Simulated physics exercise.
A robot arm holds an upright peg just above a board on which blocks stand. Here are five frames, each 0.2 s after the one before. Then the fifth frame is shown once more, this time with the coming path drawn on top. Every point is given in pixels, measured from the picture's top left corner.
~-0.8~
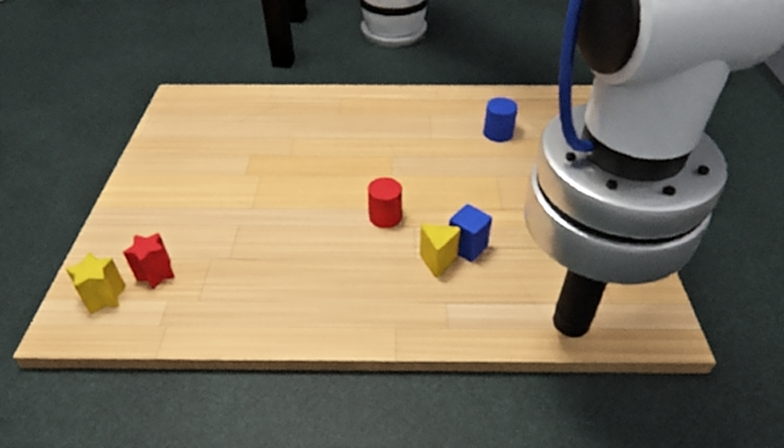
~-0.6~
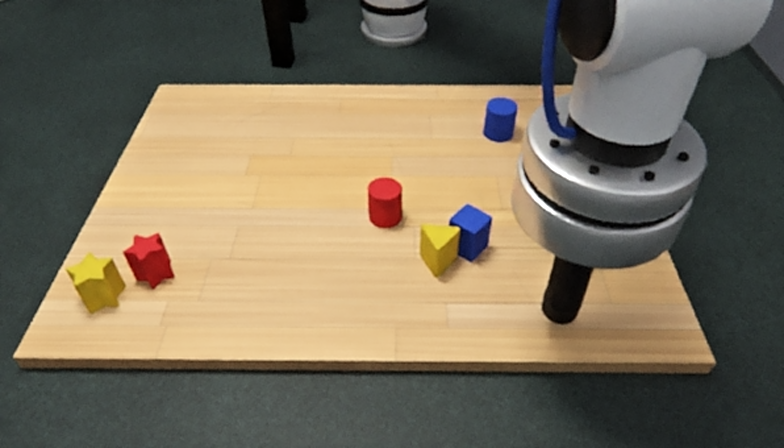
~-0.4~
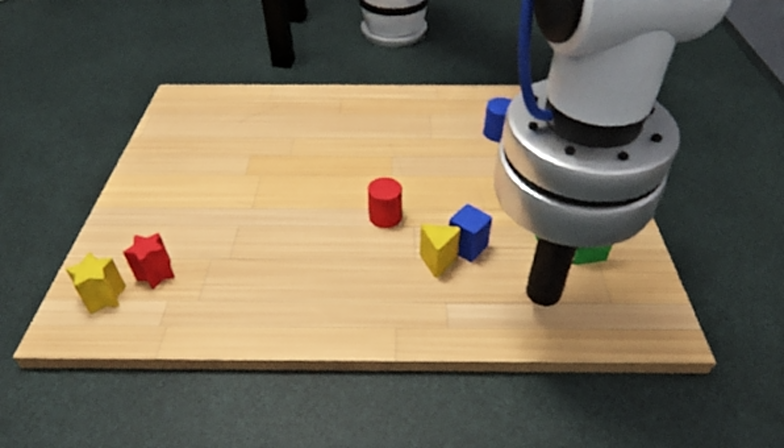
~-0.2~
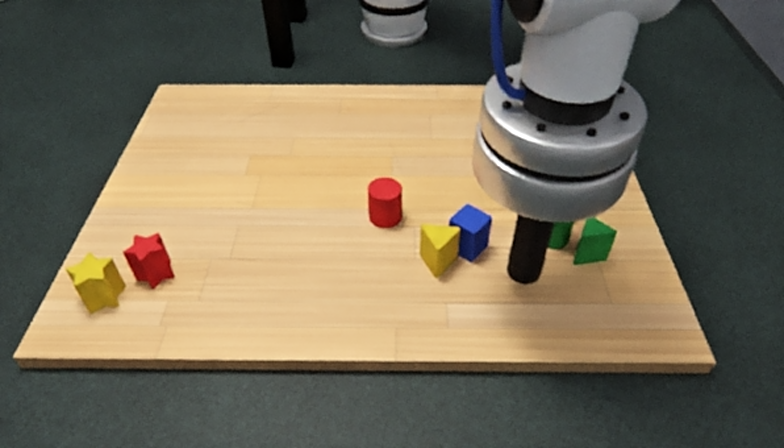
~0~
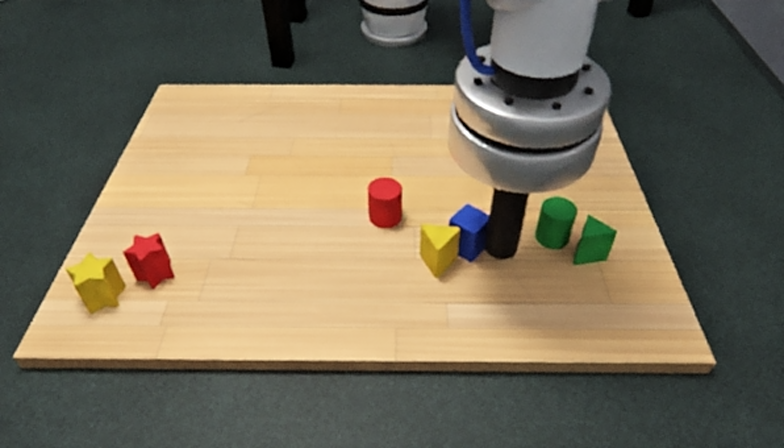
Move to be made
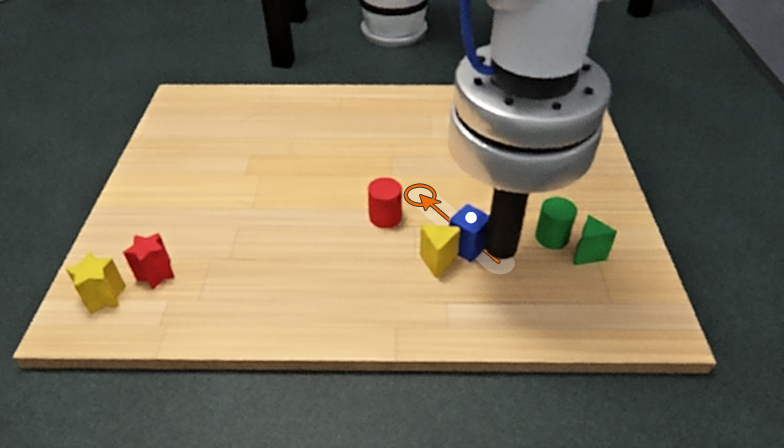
The clip opens on a wooden board with small red, yellow and blue blocks, while a robot arm holds a dark upright peg near the right front corner. The peg glides left and away from the viewer, revealing two green blocks, and nears the blue cube; the blocks stay still.
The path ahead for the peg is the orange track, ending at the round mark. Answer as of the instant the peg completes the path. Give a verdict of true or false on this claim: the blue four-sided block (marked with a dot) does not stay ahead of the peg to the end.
True - the claim holds.
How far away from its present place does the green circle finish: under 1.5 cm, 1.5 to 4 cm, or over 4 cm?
My estimate: Under 1.5 cm.
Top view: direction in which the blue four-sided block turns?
From the top, the block rotates counterclockwise.
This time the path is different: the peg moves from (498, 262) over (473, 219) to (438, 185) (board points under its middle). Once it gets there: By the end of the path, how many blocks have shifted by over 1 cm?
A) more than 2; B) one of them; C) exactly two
B: One of them.
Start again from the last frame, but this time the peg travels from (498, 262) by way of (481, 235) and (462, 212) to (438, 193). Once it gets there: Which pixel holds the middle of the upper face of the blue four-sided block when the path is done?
I'd guess (447, 203).
The drawn path runs from (498, 262) to (420, 195); the dot is on the blue four-sided block.
On the path given first. One third of the way, peg at (471, 224); blue four-sided block at (442, 202), turned 35° anticlockwise.
Two thirds of the way, peg at (445, 202); red circle at (381, 188); blue four-sided block at (418, 194), turned 60° anticlockwise.
At the end, peg at (421, 182); red circle at (375, 188); yellow triangular piece not moved; blue four-sided block at (414, 192), turned 75° anticlockwise; green circle not moved.
